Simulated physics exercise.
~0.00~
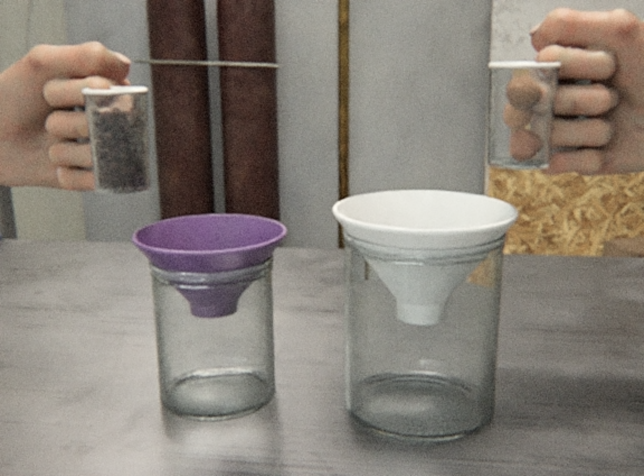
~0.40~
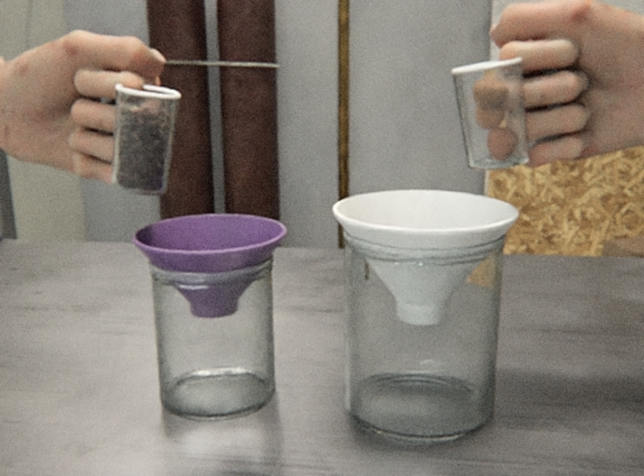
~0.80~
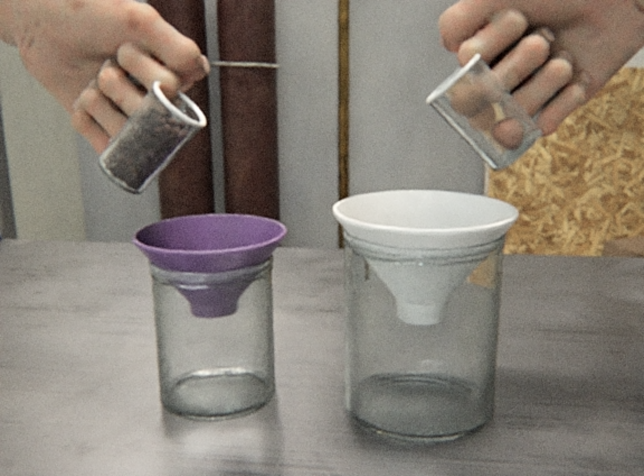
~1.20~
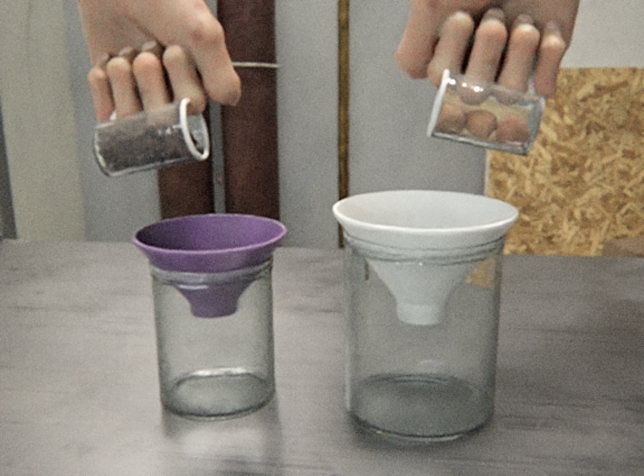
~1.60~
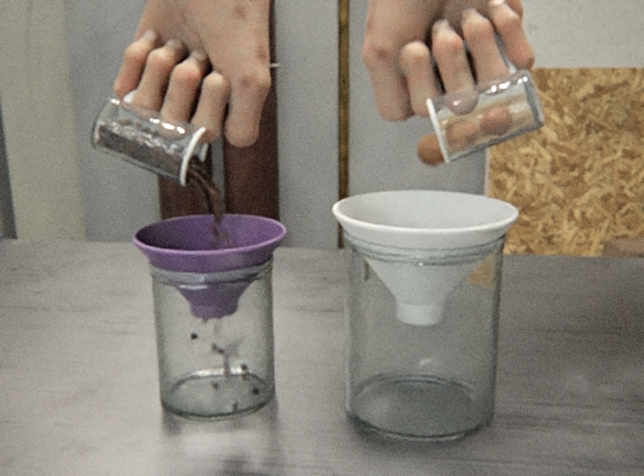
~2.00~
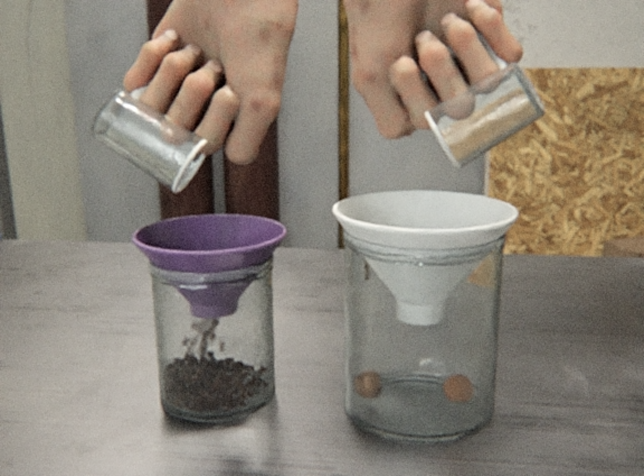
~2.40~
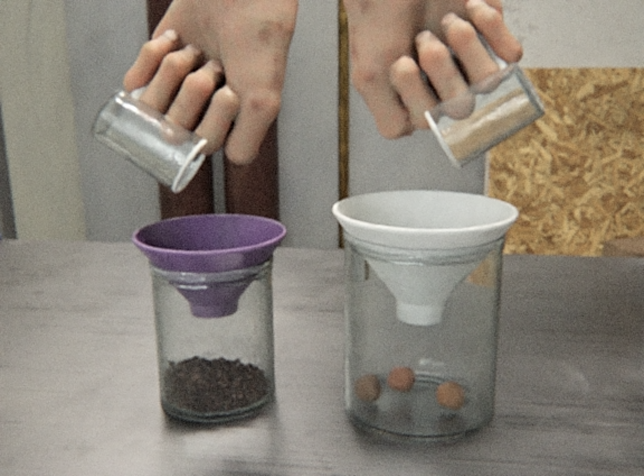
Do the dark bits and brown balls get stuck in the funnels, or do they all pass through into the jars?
They all pass through, with the dark bits ending in the left jar and the brown balls in the right jar.
